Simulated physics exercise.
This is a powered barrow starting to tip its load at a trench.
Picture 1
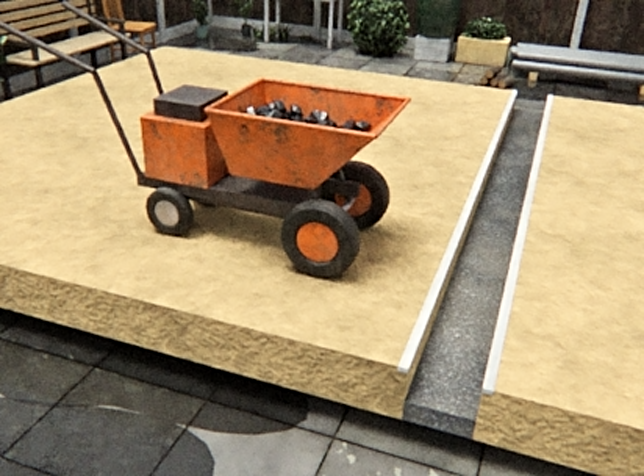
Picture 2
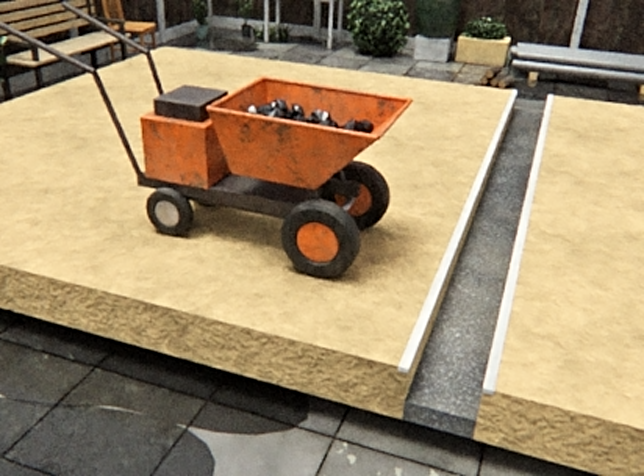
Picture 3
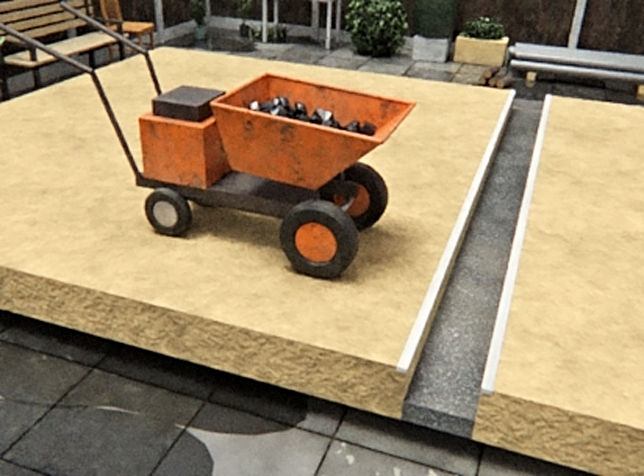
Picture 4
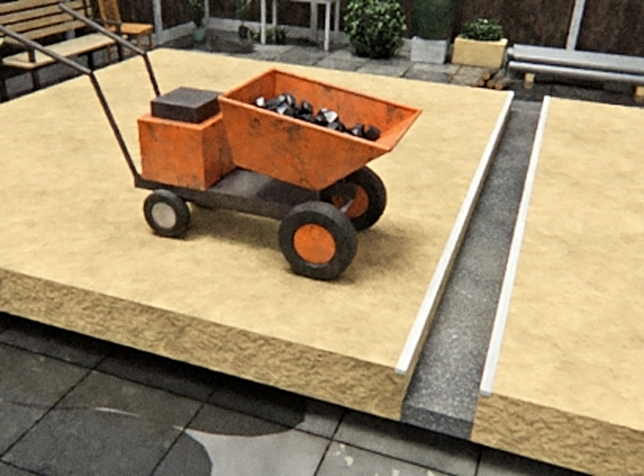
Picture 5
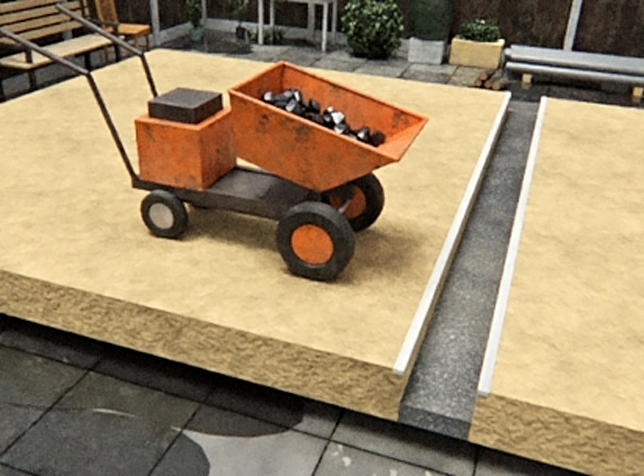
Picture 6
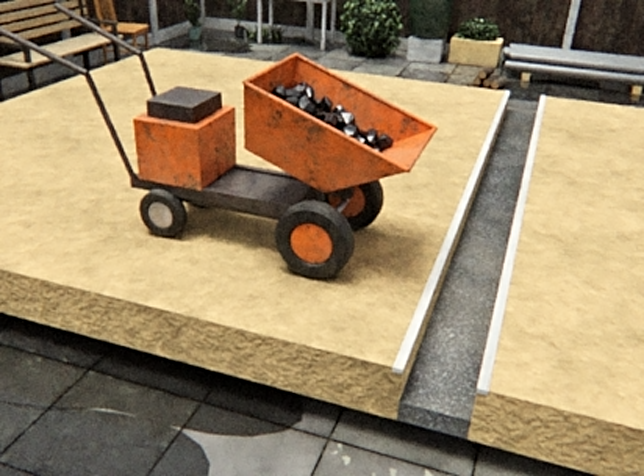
The orange skip of a wheeled barrow tilts steadily toward the right, carrying dark lumps.
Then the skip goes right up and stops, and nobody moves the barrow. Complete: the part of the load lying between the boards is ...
More than half.
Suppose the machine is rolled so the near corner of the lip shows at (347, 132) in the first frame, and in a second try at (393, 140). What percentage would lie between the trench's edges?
Close to 80 in a hundred, and close to 80 in a hundred.
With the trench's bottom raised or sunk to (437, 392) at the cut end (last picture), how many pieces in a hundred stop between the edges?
The share would be around 70 in a hundred.
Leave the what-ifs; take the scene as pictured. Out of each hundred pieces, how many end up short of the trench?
0 %.
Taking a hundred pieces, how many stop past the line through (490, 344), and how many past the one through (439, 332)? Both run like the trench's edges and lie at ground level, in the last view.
Estimate, first then second: 0 %, 70 %.
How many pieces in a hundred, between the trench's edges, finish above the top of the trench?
About 20 in a hundred.
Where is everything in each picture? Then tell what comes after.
The first frame shows lip of the skip (375, 137), level; top of the load (292, 123), lumps of coal; first edge of the trench (420, 325); far edge (498, 344), the trench over half as wide as the skip, and about half as deep as wide.
The second frame shows lip of the skip (378, 138), tipped barely; top of the load (272, 126).
The third frame shows lip of the skip (382, 142), tipped barely; top of the load (274, 124).
The fourth frame shows lip of the skip (389, 150), tipped a little; top of the load (280, 122).
The fifth frame shows lip of the skip (397, 160), tipped a little; top of the load (287, 118).
The sixth frame shows lip of the skip (408, 171), tipped clearly; top of the load (297, 114); first edge of the trench (415, 326); far edge (492, 344).
Just after the last frame, skip tipped steeply; every one in the skip.
A moment on, skip tipped steeply; almost all in the skip; about a tenth in or heaped over the trench.
Further on, skip tipped right over; about a tenth in the skip; the larger part in or heaped over the trench; about a tenth beyond it.
When it is over, skip tipped right over; about a tenth in the skip; almost all in or heaped over the trench; about a tenth beyond it.
